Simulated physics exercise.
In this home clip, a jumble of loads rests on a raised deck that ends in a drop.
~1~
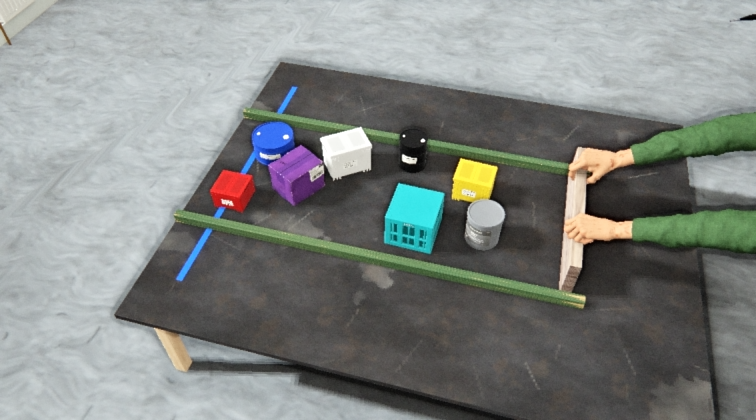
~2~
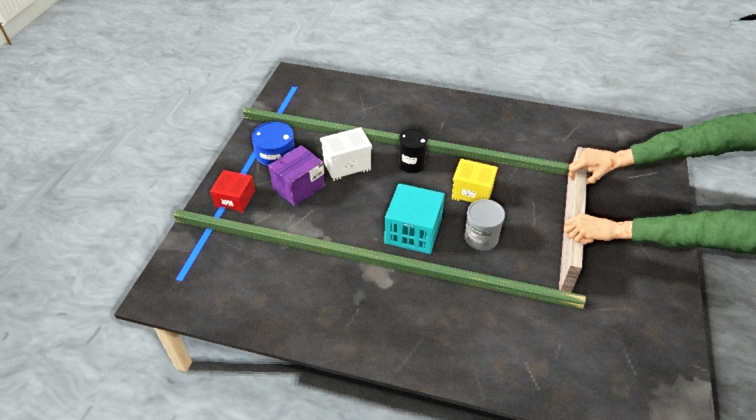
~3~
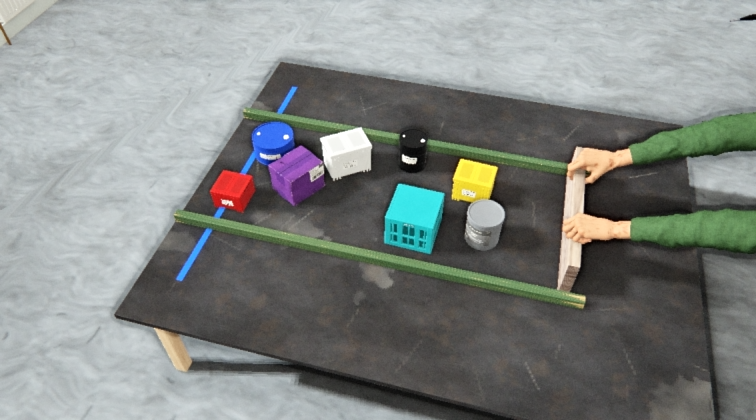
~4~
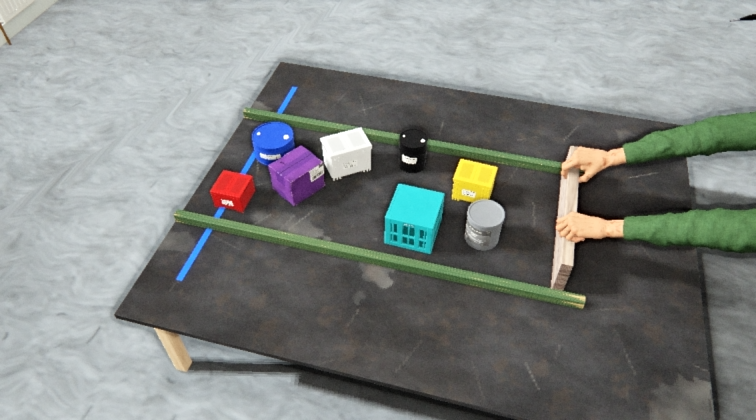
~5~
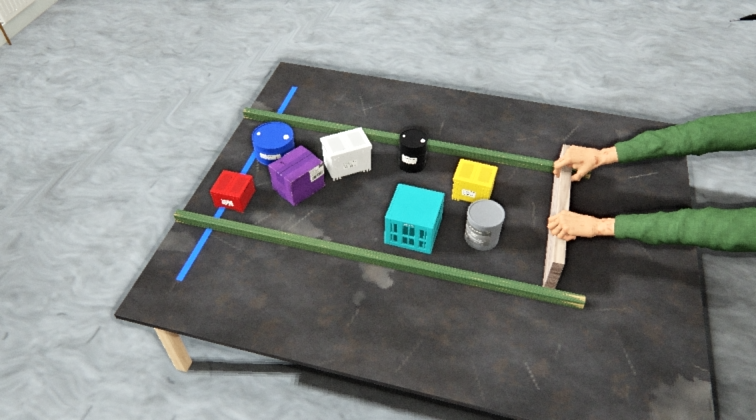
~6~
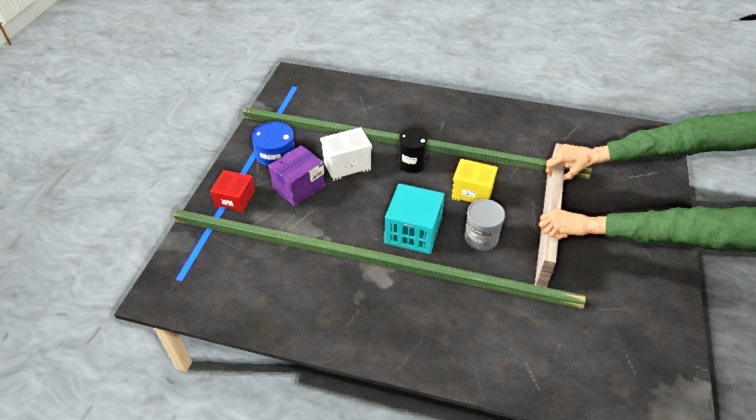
Two hands slide a wooden plank slightly left between green rails toward several colourful containers.
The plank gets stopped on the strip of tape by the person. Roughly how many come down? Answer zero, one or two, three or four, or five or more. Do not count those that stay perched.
Three or four.
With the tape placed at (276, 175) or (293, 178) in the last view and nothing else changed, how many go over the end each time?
Down on the ground: 1 and 0.
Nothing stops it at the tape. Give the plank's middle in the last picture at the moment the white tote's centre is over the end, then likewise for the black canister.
With the white tote it sits around (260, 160), with the black canister around (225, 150).
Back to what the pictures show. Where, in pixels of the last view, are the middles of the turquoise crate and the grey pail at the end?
They end up close to (199, 189) and (224, 161).
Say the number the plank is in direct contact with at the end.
The count is 4.
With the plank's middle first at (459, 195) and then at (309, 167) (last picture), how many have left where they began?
At the one place 3, at the other 8.
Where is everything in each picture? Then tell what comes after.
Red tote (233, 191); blue canister (274, 144); purple parcel (298, 175); plank (574, 217); tape (246, 169), in the first picture.
Blue canister (274, 144); yellow tote (474, 183), in the second picture.
Purple parcel (298, 176); white tote (347, 154), in the third picture.
Red tote (233, 191); black canister (413, 151), in the fourth picture.
Blue canister (274, 144); plank (559, 214), in the fifth picture.
Red tote (233, 191); blue canister (274, 144); purple parcel (298, 176); plank (551, 213); tape (246, 169), in the sixth picture.
A little later, none off yet; red tote at rest near (233, 191); blue canister at rest near (274, 144); purple parcel at rest near (298, 176).
When it is over, the number that fall off is three or four; down, white tote, purple parcel, blue canister and red tote.
